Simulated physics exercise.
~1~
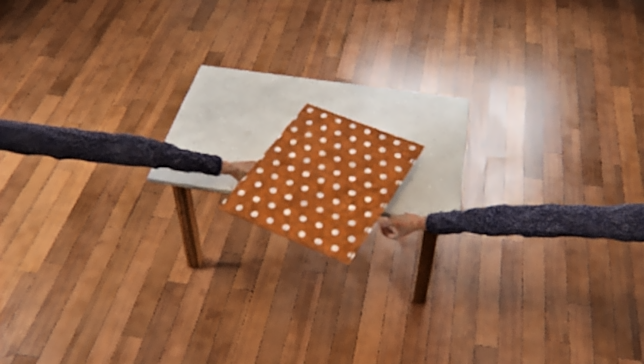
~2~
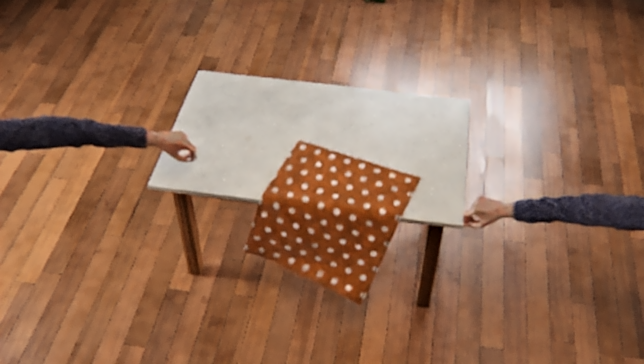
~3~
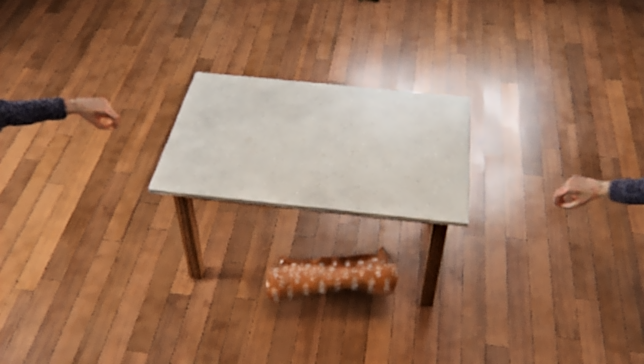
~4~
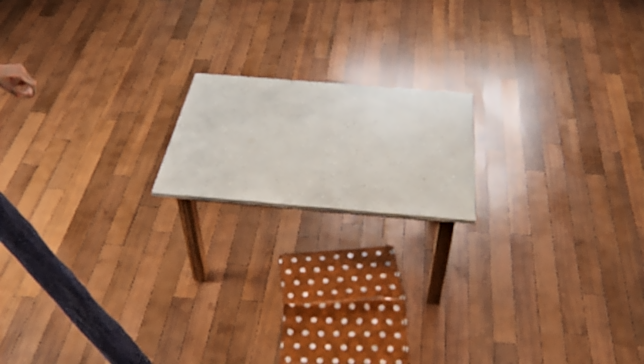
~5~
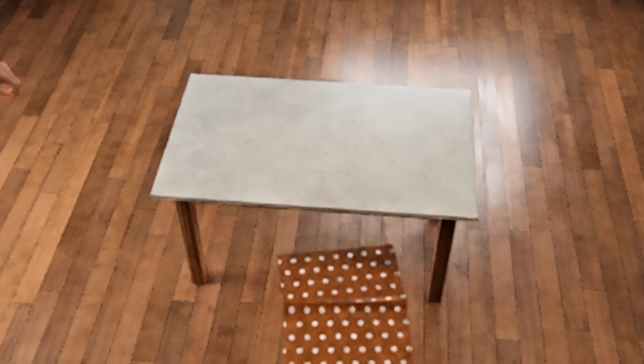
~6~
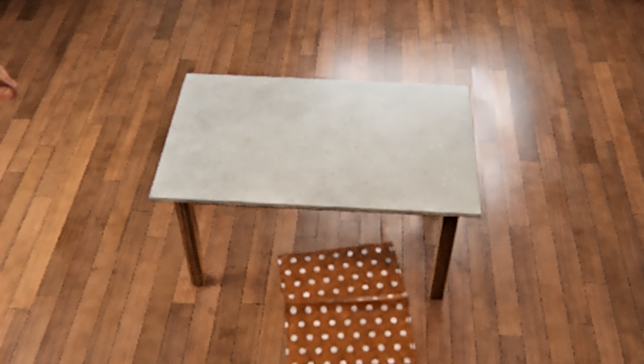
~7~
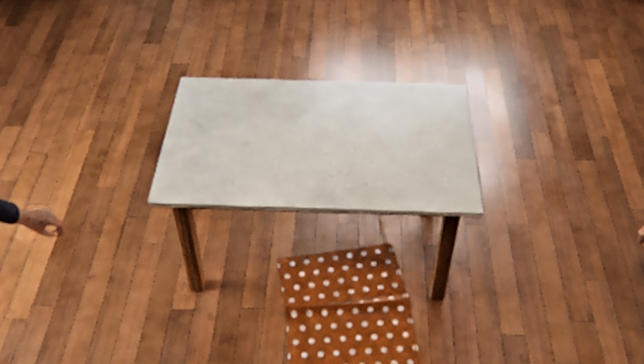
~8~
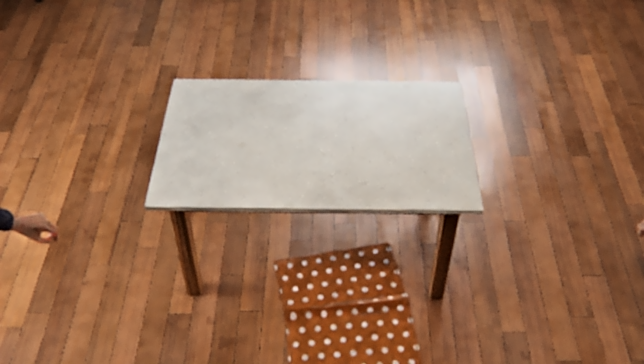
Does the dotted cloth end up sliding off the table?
Yes, it slips over the near edge and ends up lying on the wooden floor, leaving the tabletop bare.
An orange pillow case with white dots is held by two hands over the near edge of a pale-topped dining table standing on a wooden floor. The hands let go and draw apart, and the cloth lands partly on the top, its front part hanging down over the edge. It then slips off the table completely and drops in a bunched roll toward the floor. There it spreads out in front of the table with a crease across it. The arms move out toward the sides, and the cloth lies still beneath the bare tabletop.
